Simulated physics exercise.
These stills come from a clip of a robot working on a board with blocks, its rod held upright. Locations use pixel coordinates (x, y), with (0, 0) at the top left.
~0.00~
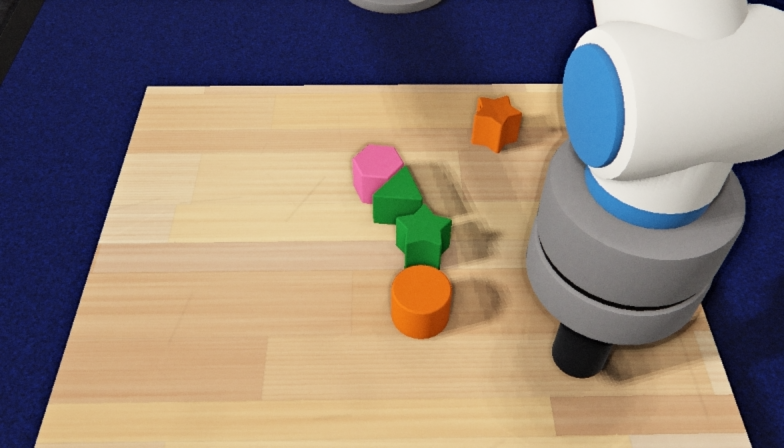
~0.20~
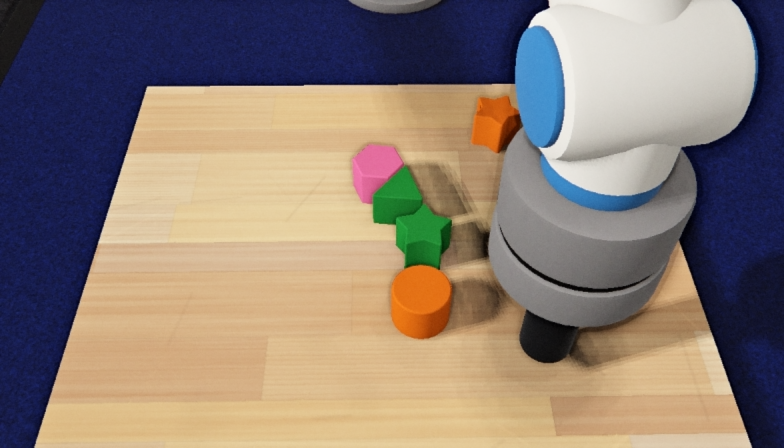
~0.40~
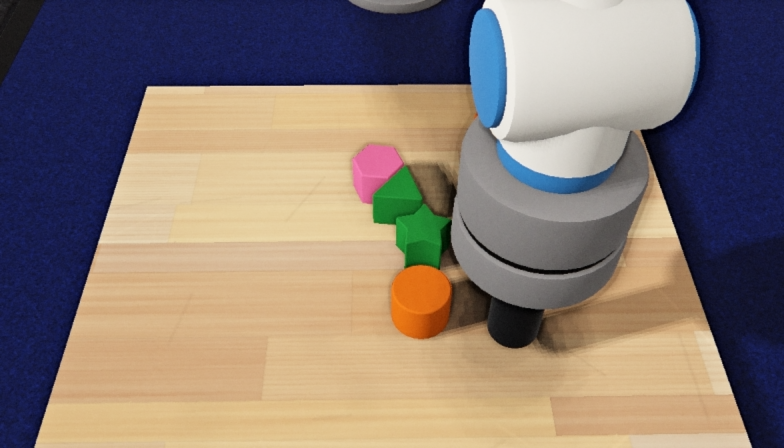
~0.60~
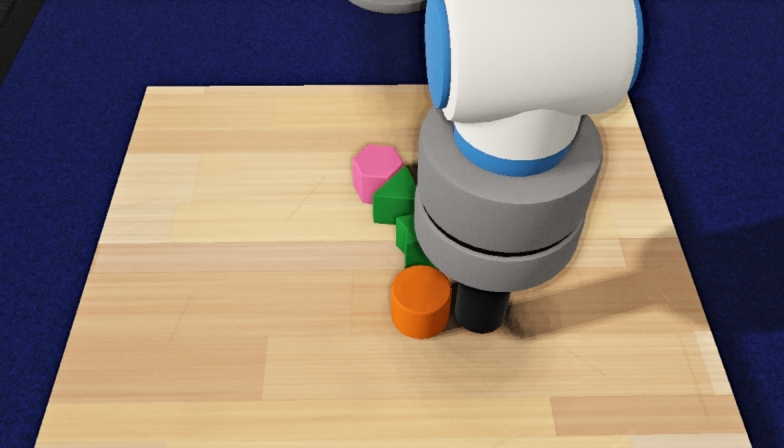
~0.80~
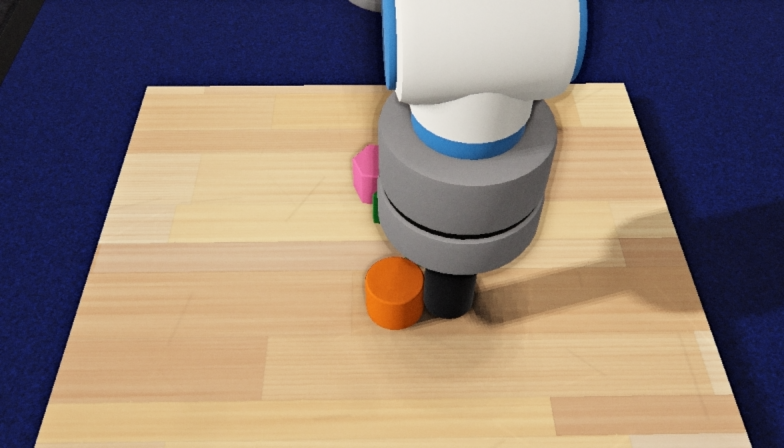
A robot arm with a black rod moved left across the wooden board, gradually blocking the view of the green blocks, then pushed the orange cylinder a little to the left.
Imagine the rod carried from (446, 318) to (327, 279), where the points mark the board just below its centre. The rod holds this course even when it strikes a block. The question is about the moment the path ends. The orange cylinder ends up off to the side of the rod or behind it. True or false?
That statement is not accurate.
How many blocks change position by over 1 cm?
I'd say one block gets moved.
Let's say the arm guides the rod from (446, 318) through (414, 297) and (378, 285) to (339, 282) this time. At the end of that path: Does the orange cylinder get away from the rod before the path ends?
No - that is not the case.
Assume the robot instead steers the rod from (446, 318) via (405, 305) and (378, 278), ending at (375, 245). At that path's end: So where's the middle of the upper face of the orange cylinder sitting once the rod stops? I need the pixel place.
Final place: (324, 254).
On the path given first. One third of the way, rod at (405, 285); orange cylinder at (352, 267).
Two thirds of the way, rod at (363, 272); orange cylinder at (310, 258).
At the end, rod at (325, 259); orange cylinder at (271, 251); green star-shaped block unmoved.
